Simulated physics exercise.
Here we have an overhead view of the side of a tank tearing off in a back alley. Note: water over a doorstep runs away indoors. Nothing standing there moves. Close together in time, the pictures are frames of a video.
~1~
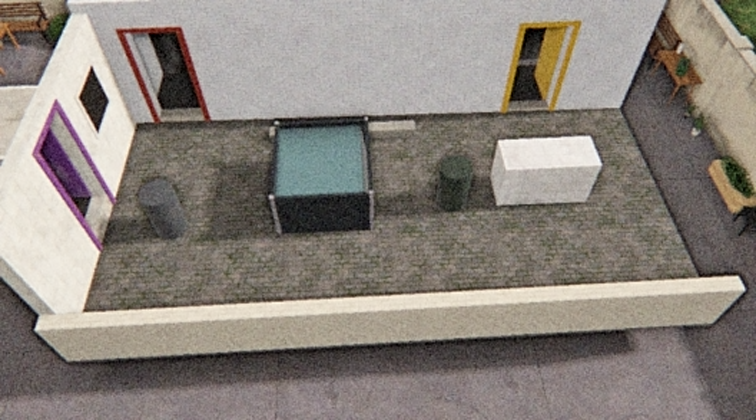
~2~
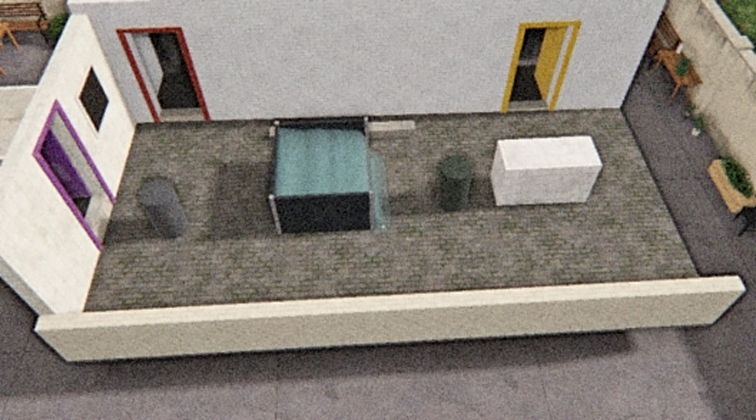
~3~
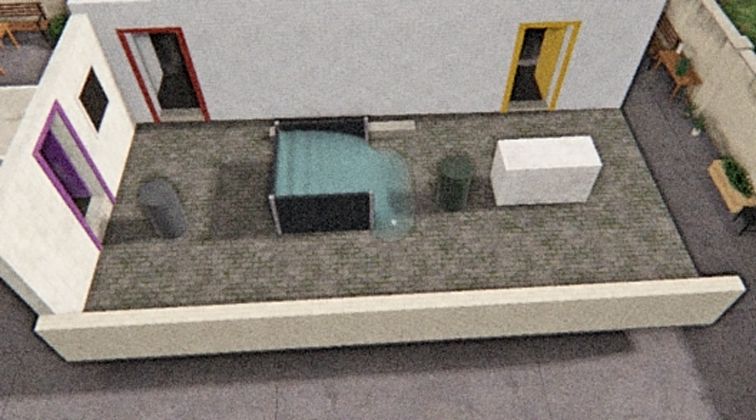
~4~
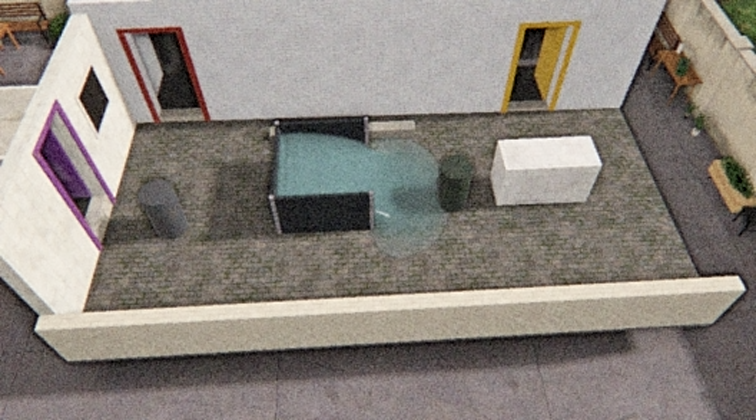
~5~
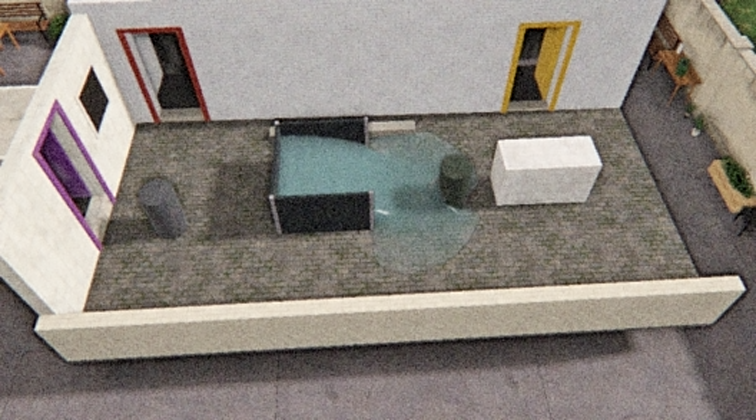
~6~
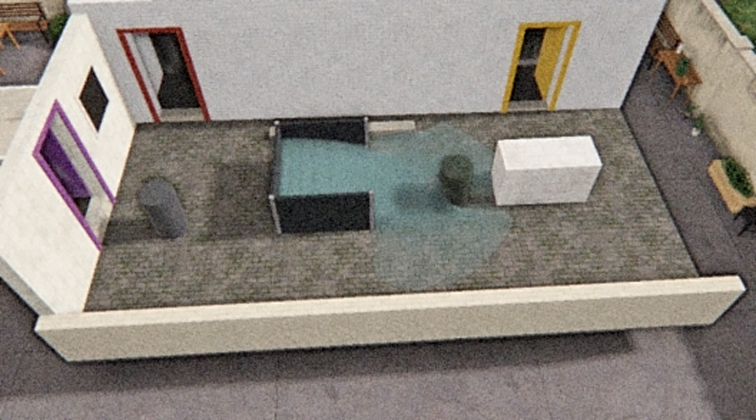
In a back alley, water pours from a tank's open right side and spreads around a green cylinder.
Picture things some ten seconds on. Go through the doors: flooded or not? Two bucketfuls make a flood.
Yellow door: Flooded. Red door: Not flooded. Purple door: Not flooded.
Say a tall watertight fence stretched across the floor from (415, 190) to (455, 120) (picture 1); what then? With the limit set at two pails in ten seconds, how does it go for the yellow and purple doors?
As for the doors, the yellow door comes in short and the purple door comes in short.
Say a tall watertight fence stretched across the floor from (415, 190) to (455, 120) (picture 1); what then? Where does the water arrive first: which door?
Answer: The door marked yellow.
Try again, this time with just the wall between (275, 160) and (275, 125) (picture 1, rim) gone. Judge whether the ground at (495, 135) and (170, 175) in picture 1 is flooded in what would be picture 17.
Point one not reached; point two reached.
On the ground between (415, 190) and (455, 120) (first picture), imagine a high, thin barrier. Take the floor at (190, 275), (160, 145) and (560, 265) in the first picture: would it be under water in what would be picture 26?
Reading them off in sequence: Spared, swamped, swamped.
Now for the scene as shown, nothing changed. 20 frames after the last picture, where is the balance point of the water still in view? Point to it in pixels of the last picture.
I'd put my finger on (476, 197).
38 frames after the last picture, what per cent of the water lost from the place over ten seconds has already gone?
My reading is about 80 per cent.
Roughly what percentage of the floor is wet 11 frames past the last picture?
My estimate is roughly 45 percent.
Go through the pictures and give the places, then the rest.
The water tank at (322, 160) is whole and still, in the first picture.
Water pours out at (368, 180) and has run to (375, 232), in the second picture.
The front is at (402, 234), out from the gap at (368, 181), in the third picture.
Water pours out at (368, 183) and has run to (421, 248), in the fourth picture.
Water pours out at (368, 183) and has run to (474, 220), in the fifth picture.
Water pours out at (368, 184) and has run to a hidden place, in the sixth picture.
A moment on, water covers 40 % of the floor; the yellow door wet at the sill, nothing in, the red door not reached, the purple door not reached.
Next, water covers 45 % of the floor; the yellow door over two buckets in, the red door not reached, the purple door not reached.
Then, water covers 45 % of the floor; the yellow door over two buckets in, the red door not reached, the purple door not reached.
Later, water covers 50 % of the floor; the yellow door over two buckets in, the red door not reached, the purple door not reached.
In the end, water covers 40 % of the floor; the yellow door over two buckets in, the red door not reached, the purple door not reached.
